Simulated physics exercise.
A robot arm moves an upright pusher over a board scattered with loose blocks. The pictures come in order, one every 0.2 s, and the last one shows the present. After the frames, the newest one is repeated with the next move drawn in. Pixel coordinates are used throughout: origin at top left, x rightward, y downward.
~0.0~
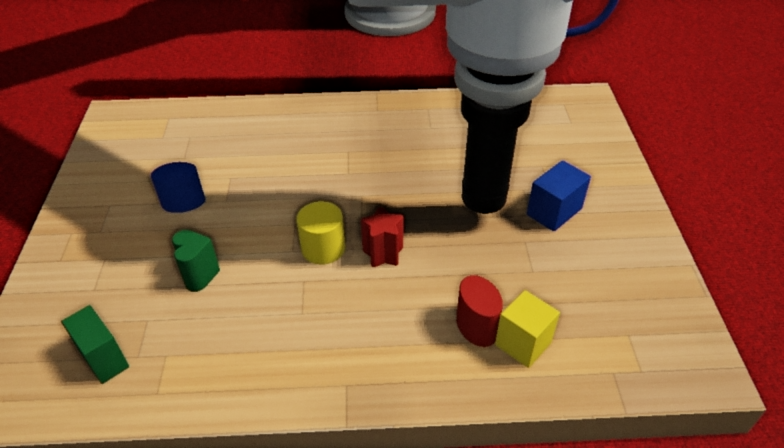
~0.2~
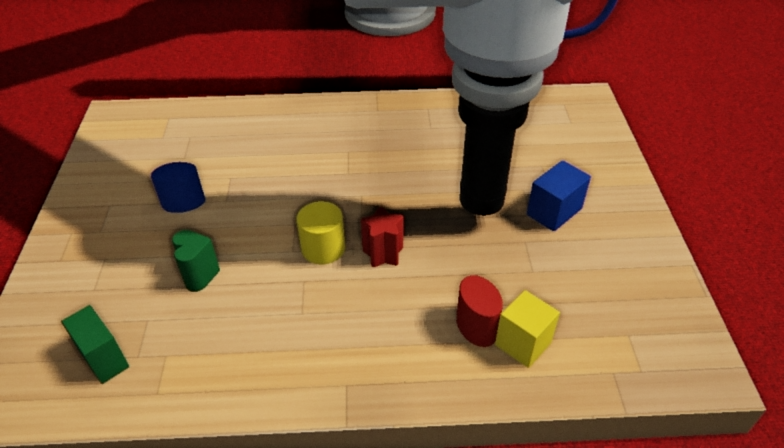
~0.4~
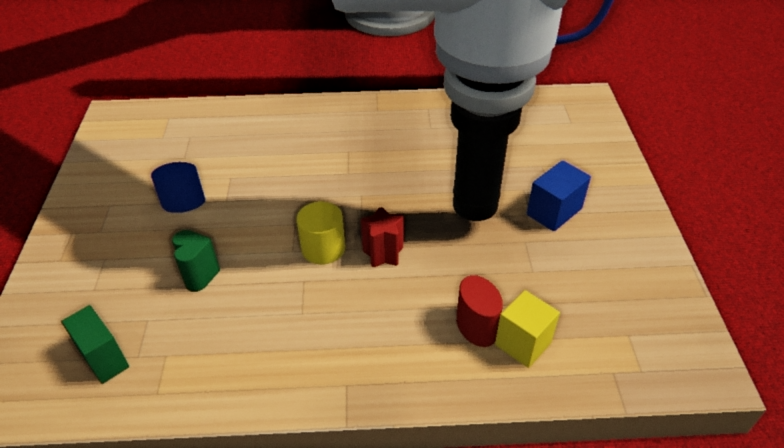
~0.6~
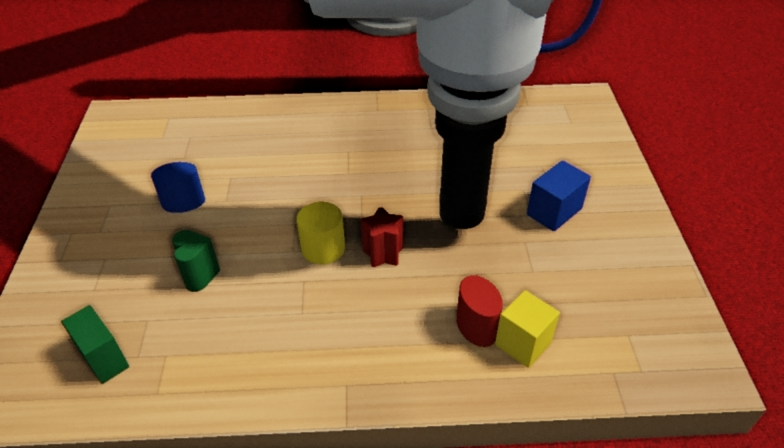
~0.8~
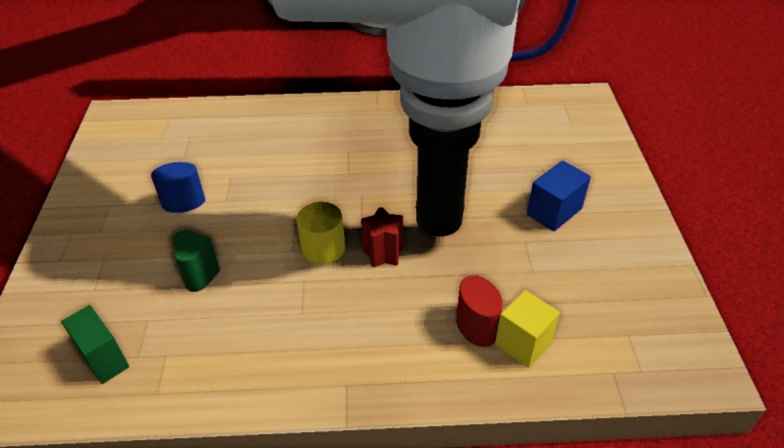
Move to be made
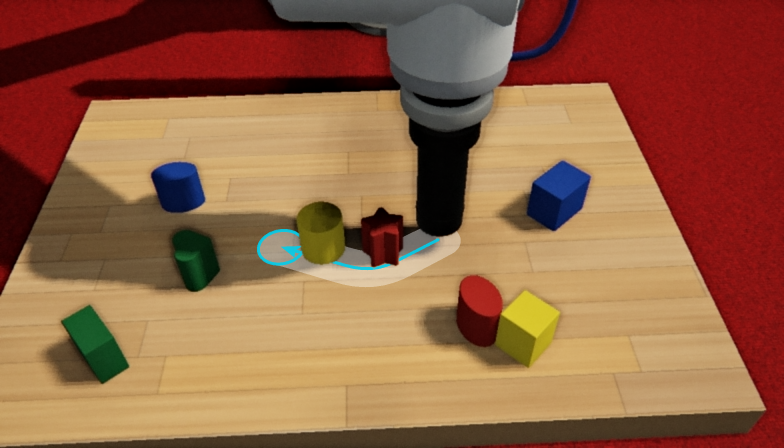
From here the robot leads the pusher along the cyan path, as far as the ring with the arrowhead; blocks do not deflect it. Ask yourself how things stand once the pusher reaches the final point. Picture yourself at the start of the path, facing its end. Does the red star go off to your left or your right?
It heads left.
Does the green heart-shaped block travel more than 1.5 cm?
It seems not.
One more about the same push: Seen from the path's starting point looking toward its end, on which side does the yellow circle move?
The answer is right.
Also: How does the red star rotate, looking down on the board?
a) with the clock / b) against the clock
b - against the clock.
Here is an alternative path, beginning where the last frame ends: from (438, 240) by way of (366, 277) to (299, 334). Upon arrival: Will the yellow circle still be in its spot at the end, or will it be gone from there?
Displaced, by a centimetre or more.
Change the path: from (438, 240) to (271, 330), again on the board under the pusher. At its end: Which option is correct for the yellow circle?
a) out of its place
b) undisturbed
a: Out of its place.
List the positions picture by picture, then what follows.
Lower end of the pusher at (484, 199), tops of blocks, green heart-shaped block at (189, 243), yellow circle at (319, 216), red star at (383, 221), in the first frame.
Pusher at (482, 201), blocks as before, in the second frame.
Pusher at (475, 207), blocks as before, in the third frame.
Pusher at (462, 214), blocks as before, in the fourth frame.
Pusher at (439, 221), green heart-shaped block at (189, 243), yellow circle at (319, 216), red star at (383, 221), in the fifth frame.
The drawn path runs from (438, 240) by way of (390, 264) and (334, 262) to (281, 247).
On the path given first. One third of the way, pusher at (389, 246); yellow circle at (307, 216); red star at (342, 235), turned 15° clockwise.
Two thirds of the way, pusher at (330, 243); yellow circle at (289, 215); red star at (291, 246), turned 30° clockwise.
At the end, pusher at (278, 228); green heart-shaped block not moved; yellow circle at (241, 197); red star at (267, 245), turned 25° anticlockwise.
